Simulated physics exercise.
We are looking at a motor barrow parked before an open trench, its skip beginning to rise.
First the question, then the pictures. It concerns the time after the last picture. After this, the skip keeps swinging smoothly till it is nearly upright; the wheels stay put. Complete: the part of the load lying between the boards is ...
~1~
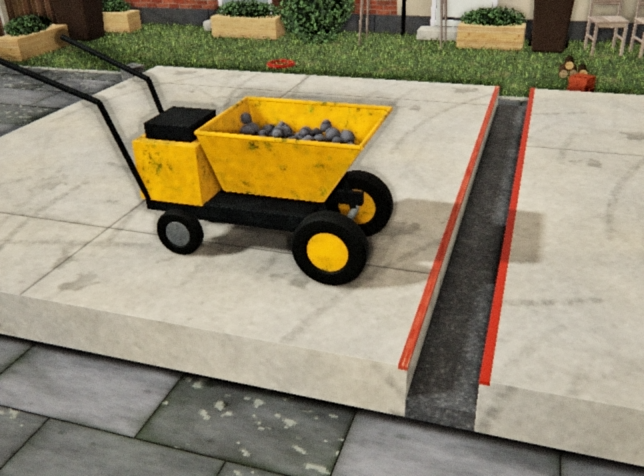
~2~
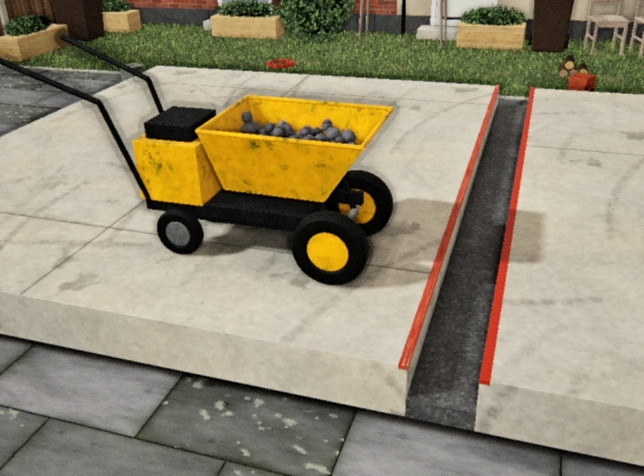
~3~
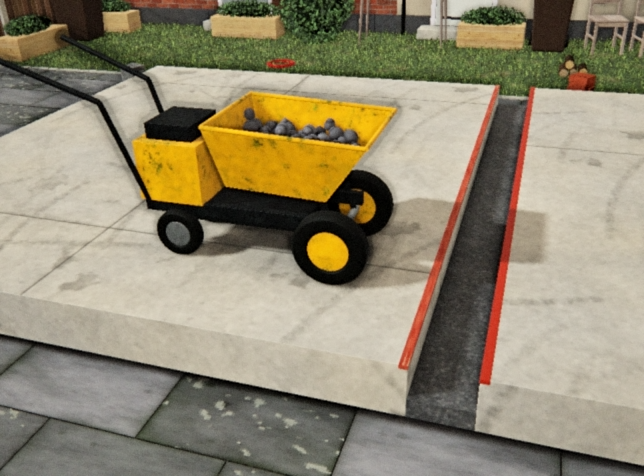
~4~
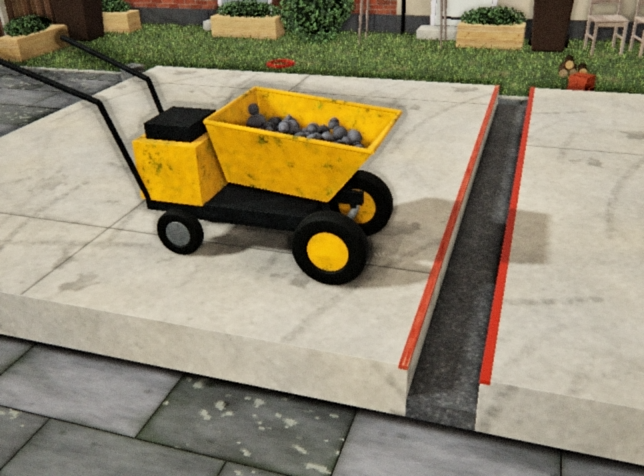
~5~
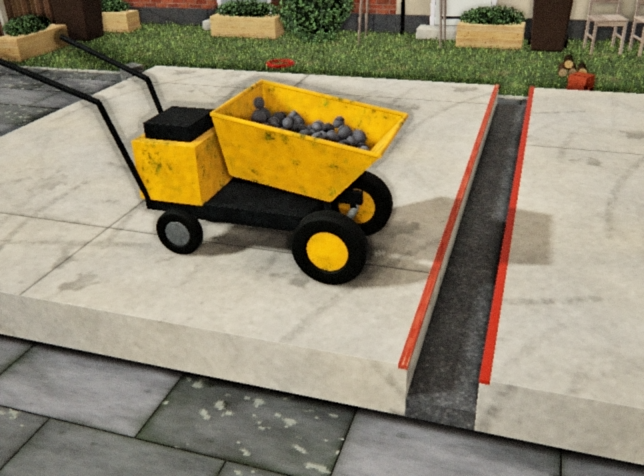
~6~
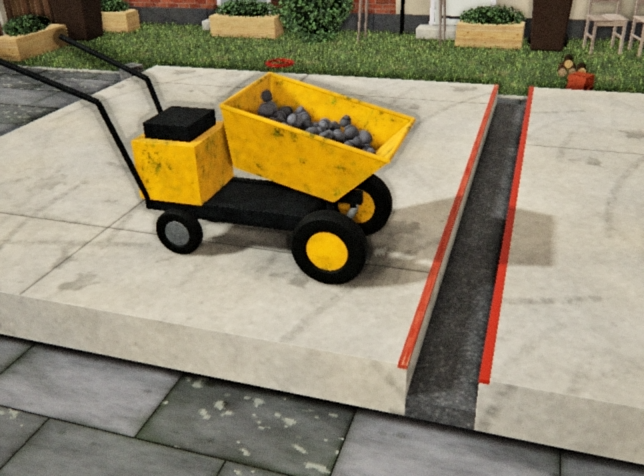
More than half.
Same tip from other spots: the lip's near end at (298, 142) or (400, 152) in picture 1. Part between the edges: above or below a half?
The first try ends with the greater portion between the edges, the second with the lesser portion.
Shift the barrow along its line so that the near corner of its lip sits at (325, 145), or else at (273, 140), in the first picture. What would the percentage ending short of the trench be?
In order: 10 % and 50 %.
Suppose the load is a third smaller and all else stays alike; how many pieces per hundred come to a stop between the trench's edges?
About 80 per cent.
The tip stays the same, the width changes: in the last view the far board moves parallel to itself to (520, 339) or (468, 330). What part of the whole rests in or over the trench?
Roughly 100 % first, 40 % second.
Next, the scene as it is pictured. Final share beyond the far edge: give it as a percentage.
30 %.
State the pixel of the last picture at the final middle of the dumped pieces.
Near (483, 286), more or less.
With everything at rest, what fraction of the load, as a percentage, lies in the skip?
I reckon some 0 percent.
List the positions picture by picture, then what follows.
In the first frame, lip of the skip at (361, 148), level; top of the load at (292, 144), round cobbles; first edge of the trench at (417, 323); far edge at (492, 336), the trench over half as wide as the skip, and about half as deep as wide.
In the second frame, lip of the skip at (362, 148), level; top of the load at (286, 151).
In the third frame, lip of the skip at (366, 150), tipped barely; top of the load at (282, 131).
In the fourth frame, lip of the skip at (372, 152), tipped barely; top of the load at (277, 140).
In the fifth frame, lip of the skip at (379, 156), tipped a little; top of the load at (282, 136).
In the sixth frame, lip of the skip at (388, 161), tipped a little; top of the load at (280, 124); first edge of the trench at (417, 322); far edge at (492, 334).
Soon after the last picture, skip tipped steeply; all in the skip.
A little later, skip tipped right over; nearly all in the skip; a small part in or heaped over the trench; a stray few falling.
Later still, skip tipped right over; about a quarter in the skip; about half in or heaped over the trench; about a quarter beyond it.
By the end, skip tipped right over; about two thirds in or heaped over the trench; about a third beyond it.
